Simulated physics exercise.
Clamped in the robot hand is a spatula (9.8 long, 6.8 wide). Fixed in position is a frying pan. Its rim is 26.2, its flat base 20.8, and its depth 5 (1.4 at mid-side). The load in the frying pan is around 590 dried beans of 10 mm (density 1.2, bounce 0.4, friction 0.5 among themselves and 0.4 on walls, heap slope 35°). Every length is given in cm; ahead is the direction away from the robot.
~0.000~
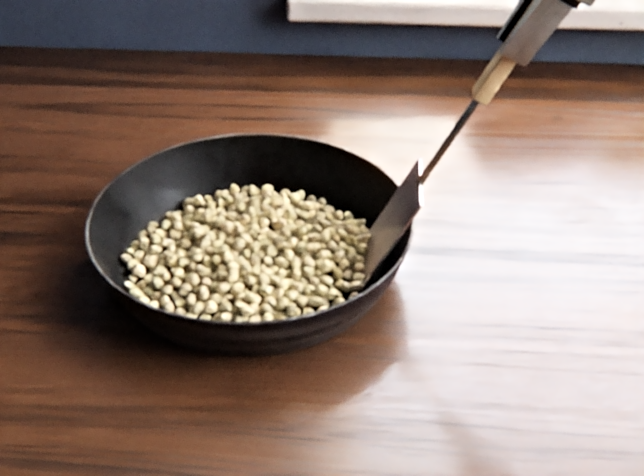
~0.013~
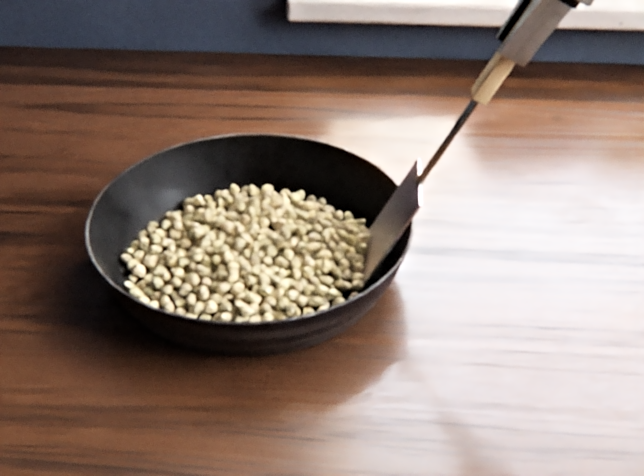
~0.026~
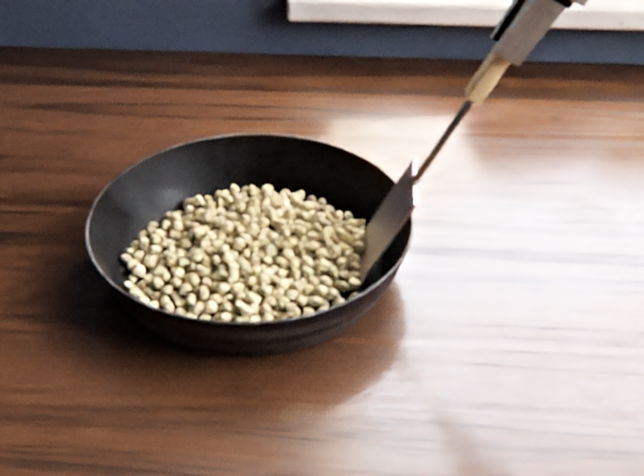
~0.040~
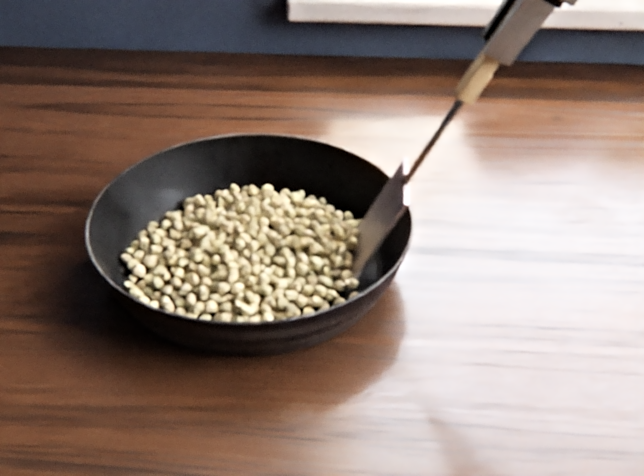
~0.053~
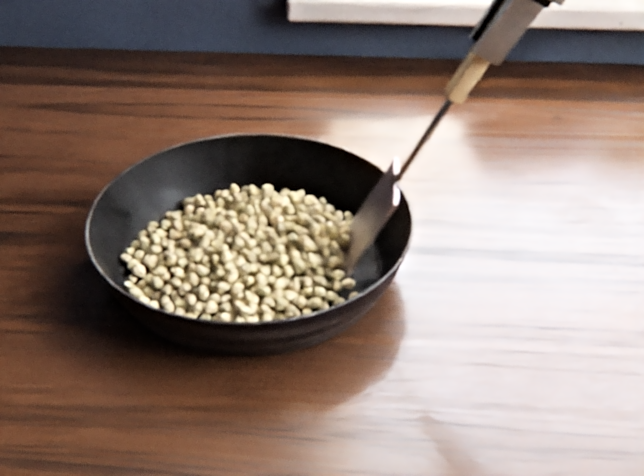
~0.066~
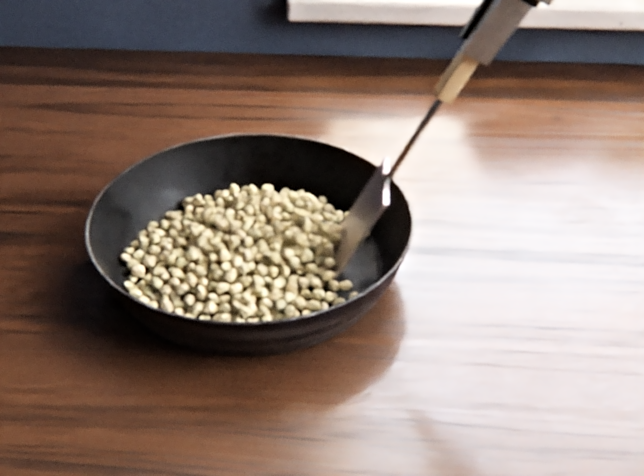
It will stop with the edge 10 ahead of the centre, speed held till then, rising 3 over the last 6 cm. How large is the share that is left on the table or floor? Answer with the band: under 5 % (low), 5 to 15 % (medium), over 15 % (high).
Medium, 5 to 15 %.
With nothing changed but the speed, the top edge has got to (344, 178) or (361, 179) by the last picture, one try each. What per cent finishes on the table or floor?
20 % and 20 %.
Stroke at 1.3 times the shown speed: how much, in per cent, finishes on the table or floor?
Roughly 10 percent ends on the table or floor.
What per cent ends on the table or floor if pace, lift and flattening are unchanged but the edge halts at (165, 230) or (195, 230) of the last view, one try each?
First try roughly 0 percent, second roughly 0 percent.
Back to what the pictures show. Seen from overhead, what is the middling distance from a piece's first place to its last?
Level distance of around 4 cm.
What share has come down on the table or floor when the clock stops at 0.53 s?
My estimate is roughly 6 %.
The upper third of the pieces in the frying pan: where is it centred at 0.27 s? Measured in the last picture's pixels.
(155, 233).
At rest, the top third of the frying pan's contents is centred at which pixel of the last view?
The centre sits at about (144, 236).
After 0.17 s, sloping 63°, highest piece 4 above the table; 588 in the frying pan.
After 0.27 s, sloping 63°, highest piece 5 above the table; 588 in the frying pan.
After 0.53 s, sloping 63°, highest piece 8 above the table; 535 in the frying pan, 38 on the table or floor, 15 on the blade or in flight.
After 1.58 s, sloping 63°, highest piece 5 above the table; 534 in the frying pan, 54 on the table or floor.
At rest, 534 in the frying pan, 54 on the table or floor. That is 9 % on the table or floor.
